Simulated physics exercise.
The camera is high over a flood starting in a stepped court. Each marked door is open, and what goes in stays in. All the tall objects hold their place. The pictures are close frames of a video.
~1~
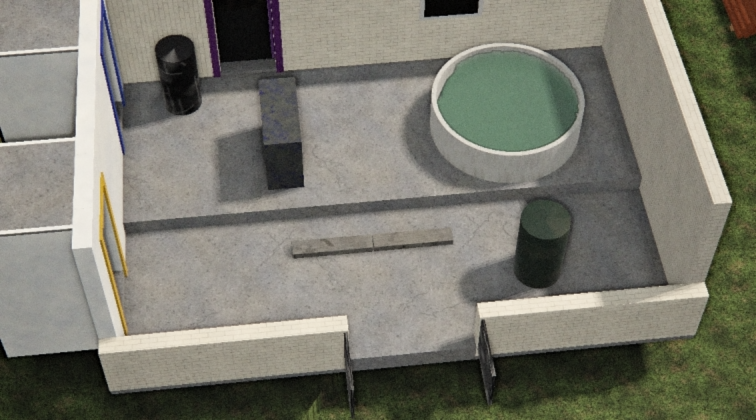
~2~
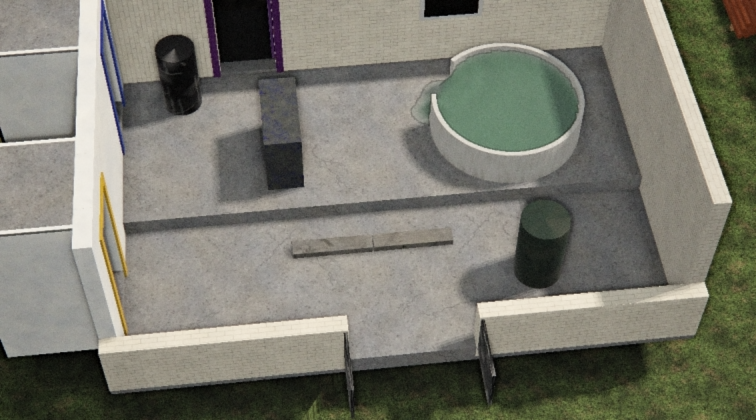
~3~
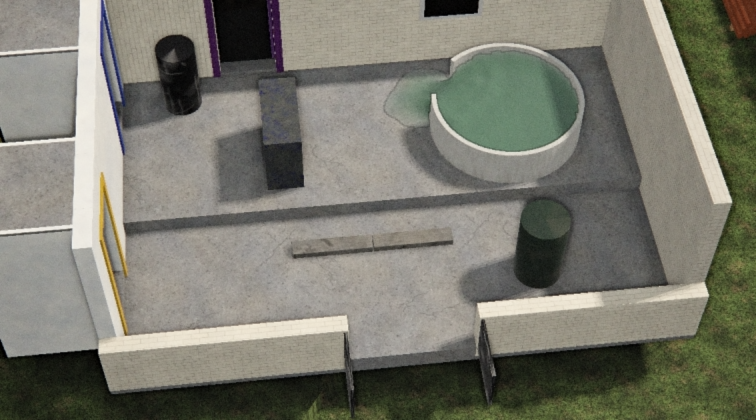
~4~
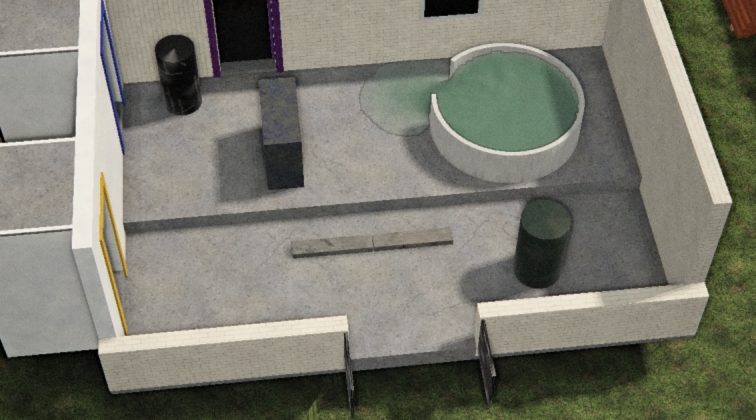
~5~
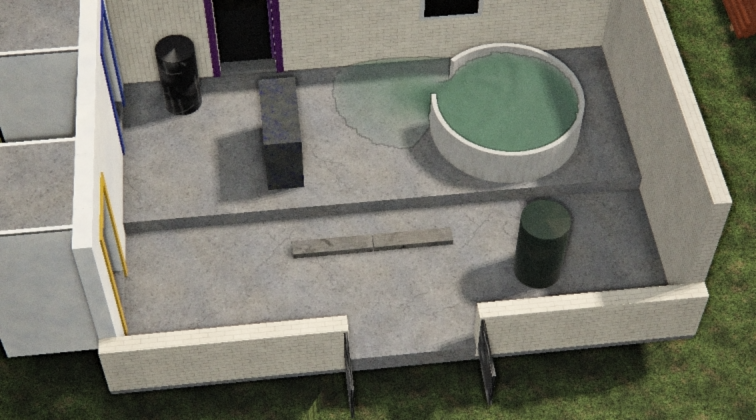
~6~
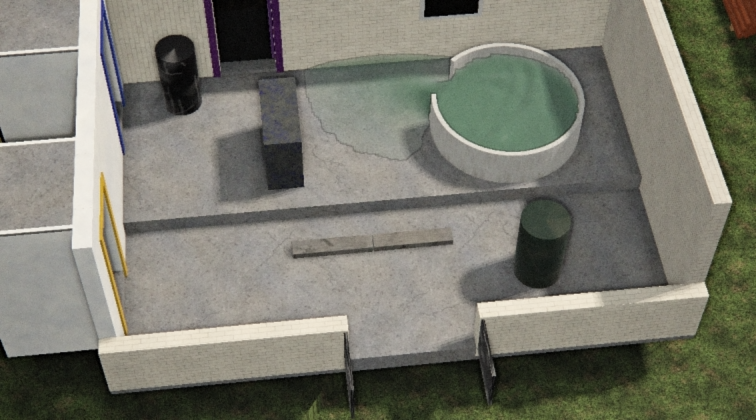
A round white-walled pool of green water stands at the right rear of a grey stepped court, seen from high above by a still camera. A dark block and black cylinder stand left, a dark green cylinder at lower right, and a low bar between pale walls. Water pours through a gap in the pool's left side, spreading leftward in a thin, widening sheet towards the block.
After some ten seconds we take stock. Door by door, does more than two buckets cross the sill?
One by one: The blue door admits no more than that; the purple door lets in a lot; the yellow door admits no more than that.
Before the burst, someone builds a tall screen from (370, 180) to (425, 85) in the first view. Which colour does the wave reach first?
It is the door marked purple.
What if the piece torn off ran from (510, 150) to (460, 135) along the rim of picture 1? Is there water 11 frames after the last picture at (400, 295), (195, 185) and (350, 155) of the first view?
One after the other: Flooded, not flooded, dry.
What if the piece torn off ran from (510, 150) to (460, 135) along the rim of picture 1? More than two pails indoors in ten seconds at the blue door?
Blue door keeps below it.
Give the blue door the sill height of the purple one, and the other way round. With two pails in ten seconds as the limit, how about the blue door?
In short: The blue door lets more in.
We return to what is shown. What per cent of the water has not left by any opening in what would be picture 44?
About 98 per cent.
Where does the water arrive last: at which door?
I say the yellow-painted one.
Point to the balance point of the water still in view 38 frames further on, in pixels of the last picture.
Around (355, 156).
A moment on, water covers 15 % of the floor; the blue door not reached, the purple door wet at the sill, nothing in, the yellow door not reached.
Next, water covers 25 % of the floor; the blue door wet at the sill, nothing in, the purple door wet at the sill, nothing in, the yellow door not reached.
Then, water covers 35 % of the floor; the blue door under two buckets in, the purple door under two buckets in, the yellow door wet at the sill, nothing in.
Later, water covers 60 % of the floor; the blue door under two buckets in, the purple door over two buckets in, the yellow door wet at the sill, nothing in.
In the end, water covers 85 % of the floor; the blue door under two buckets in, the purple door far over two buckets in, the yellow door wet at the sill, nothing in.
